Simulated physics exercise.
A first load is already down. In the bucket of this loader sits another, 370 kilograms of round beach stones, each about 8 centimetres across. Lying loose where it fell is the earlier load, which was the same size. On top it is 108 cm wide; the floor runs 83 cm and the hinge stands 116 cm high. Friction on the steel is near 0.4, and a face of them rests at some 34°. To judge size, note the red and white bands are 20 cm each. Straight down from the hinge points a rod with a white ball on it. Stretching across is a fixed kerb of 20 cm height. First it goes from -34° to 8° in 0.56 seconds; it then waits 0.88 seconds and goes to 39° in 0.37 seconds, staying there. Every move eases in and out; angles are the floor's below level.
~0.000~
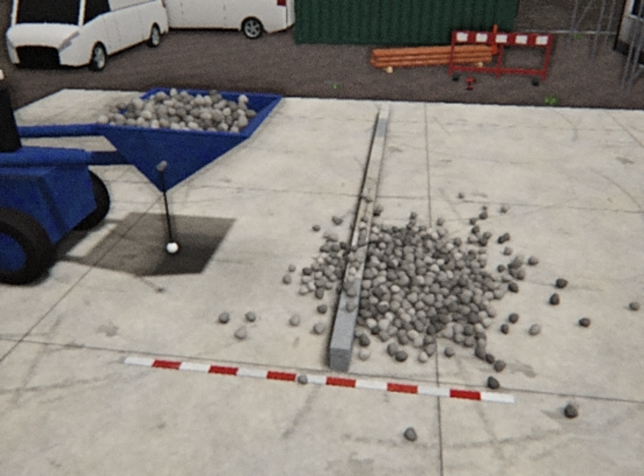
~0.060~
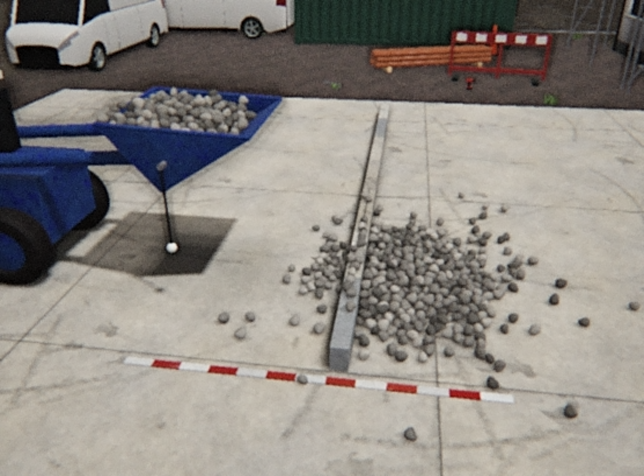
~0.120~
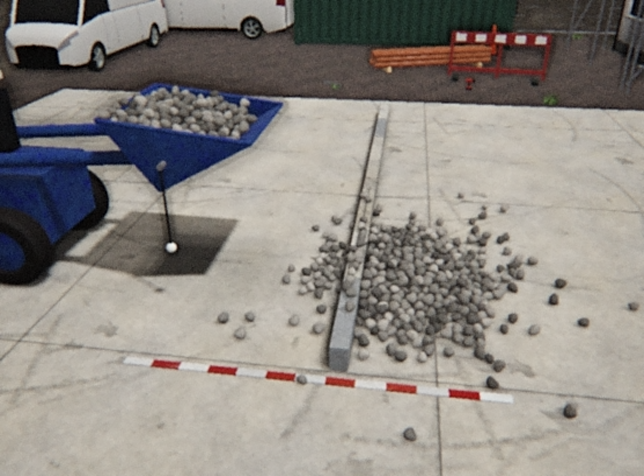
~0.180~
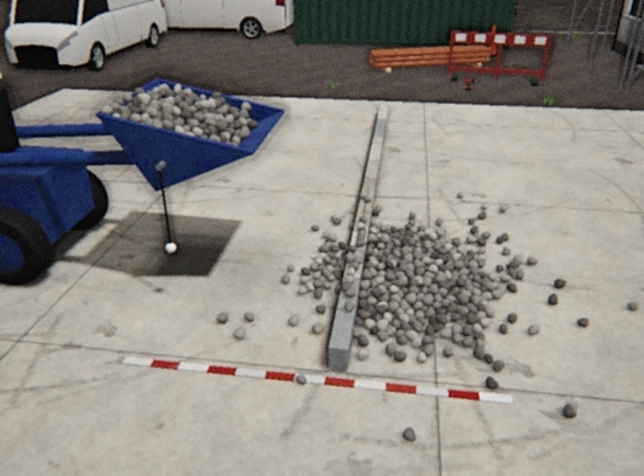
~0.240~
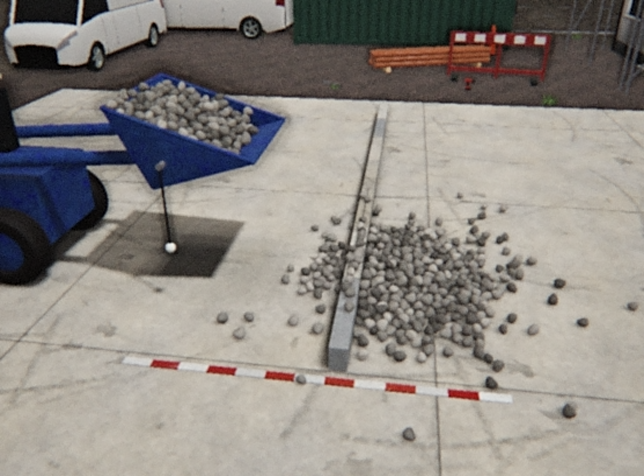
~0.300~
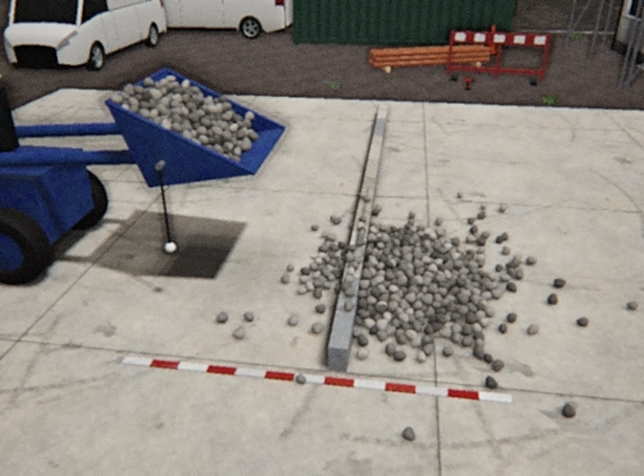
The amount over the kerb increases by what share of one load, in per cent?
By about 0 per cent of a load.
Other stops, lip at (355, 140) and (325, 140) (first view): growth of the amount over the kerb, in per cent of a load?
Near 80 per cent from the first place, 40 from the second.
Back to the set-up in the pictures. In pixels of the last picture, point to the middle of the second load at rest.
In the last view, somewhere near (298, 262).
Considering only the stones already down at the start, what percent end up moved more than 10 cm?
Some 0 percent, give or take.
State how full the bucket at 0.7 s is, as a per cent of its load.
Some 100 %, roughly, is held.
After 0.4 s the floor is at 1°; in per cent of one load, 100 in the bucket, 12 on this side of the kerb, 88 over the kerb; the foremost stones are at (569, 290).
After 0.7 s the floor is at 8°; in per cent of one load, 100 in the bucket, 12 on this side of the kerb, 88 over the kerb; the foremost stones are at (569, 290).
After 2.3 s the floor is at 39°; in per cent of one load, 9 in the bucket, 103 on this side of the kerb, 88 over the kerb; the foremost stones are at (569, 290).
After 4.9 s the floor is at 39°; in per cent of one load, 0 in the bucket, 112 on this side of the kerb, 88 over the kerb; the foremost stones are at (569, 290). Net gain over the kerb, 0.
